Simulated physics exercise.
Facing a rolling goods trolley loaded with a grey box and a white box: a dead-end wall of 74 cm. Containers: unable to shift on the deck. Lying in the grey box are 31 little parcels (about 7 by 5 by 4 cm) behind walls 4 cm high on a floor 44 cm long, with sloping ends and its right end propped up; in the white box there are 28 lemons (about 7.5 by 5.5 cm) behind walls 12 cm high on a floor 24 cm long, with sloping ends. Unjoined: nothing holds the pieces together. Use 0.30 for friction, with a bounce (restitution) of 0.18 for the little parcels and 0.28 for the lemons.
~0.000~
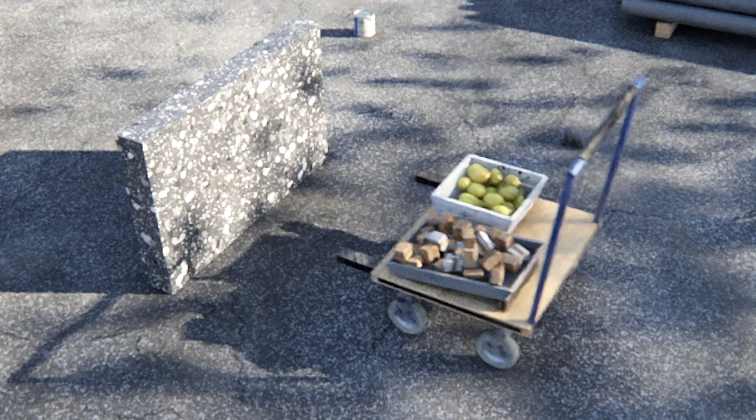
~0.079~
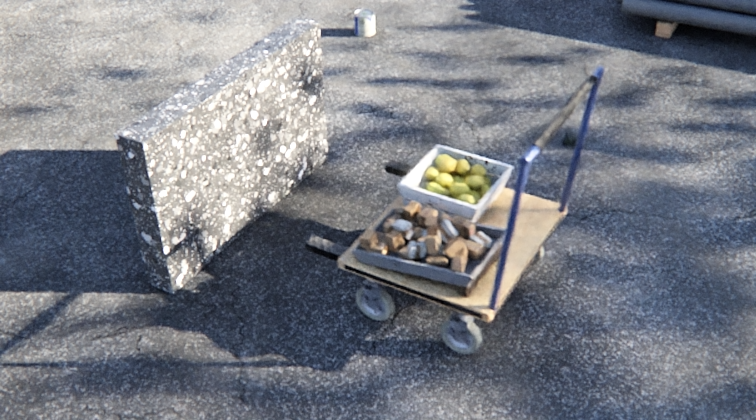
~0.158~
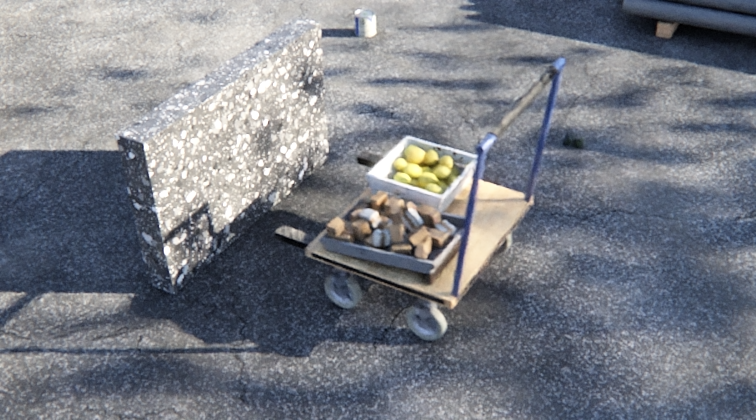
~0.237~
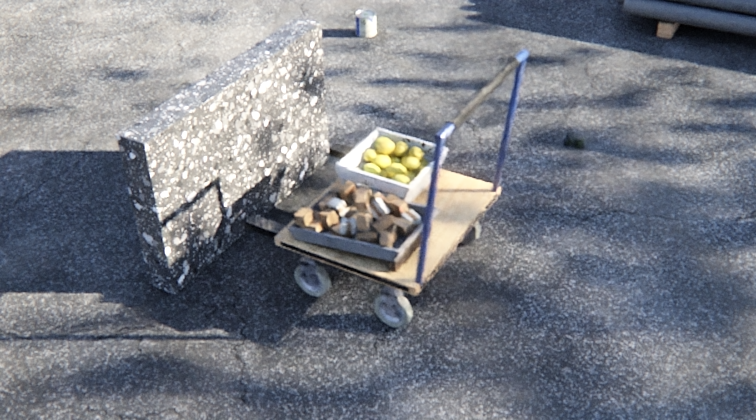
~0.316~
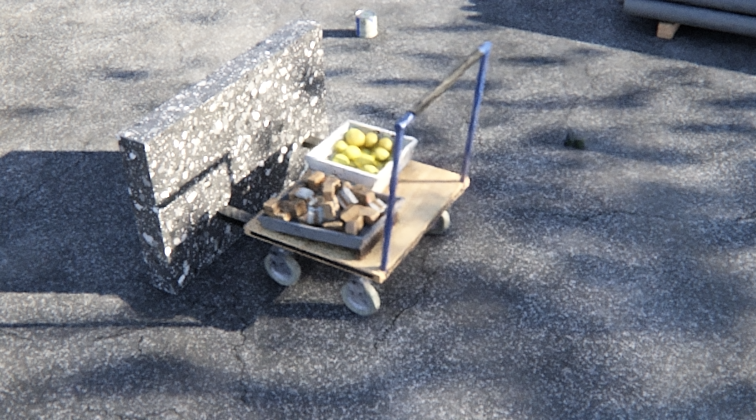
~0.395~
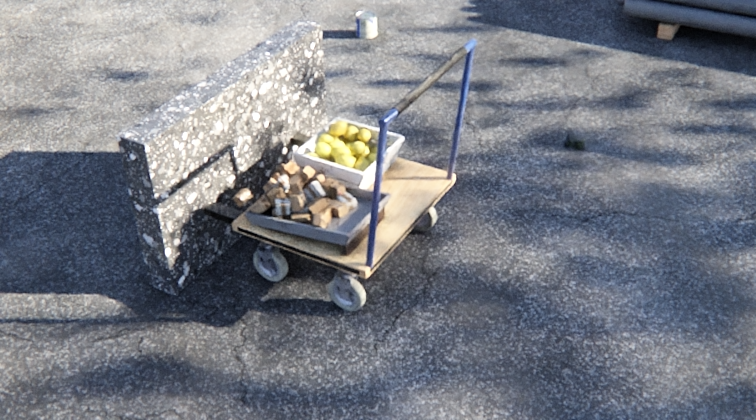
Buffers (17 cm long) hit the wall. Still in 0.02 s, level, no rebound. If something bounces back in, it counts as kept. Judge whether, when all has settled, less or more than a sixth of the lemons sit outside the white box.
When all has settled, less than a sixth are outside.
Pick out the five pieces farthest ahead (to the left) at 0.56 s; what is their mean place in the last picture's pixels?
Around pixel (241, 183).
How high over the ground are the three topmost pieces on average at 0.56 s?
I'd say near 46 cm.
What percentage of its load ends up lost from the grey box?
About 50 percent for the grey box.
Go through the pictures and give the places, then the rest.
In the first picture (places track the rim corner closest to us here, unless another is named), white box (by its farthest rim corner) (470, 155); grey box (510, 290); 67 cm to go; all still inside.
In the second picture, white box (439, 146); grey box (471, 276); 52 cm to go.
In the third picture, white box (408, 137); grey box (433, 263); 37 cm to go.
In the fourth picture, white box (378, 129); grey box (397, 250); 21 cm to go.
In the fifth picture, white box (349, 121); grey box (362, 238); 6 cm to go.
In the sixth picture, white box (337, 118); grey box (348, 234); stopped; 1 out, the lowest parcel at (242, 197).
After 0.44 s, the grey box is down by 3 of 31 and the white box has all 28.
After 0.56 s, the grey box is down by 14 of 31 and the white box has all 28.
After 0.79 s, the grey box is down by 15 of 31 and the white box has all 28.
When it is over (at 1.29 s), the grey box is down by 16 of 31 and the white box has all 28. Asked share, 0 of 28, 0 per cent.
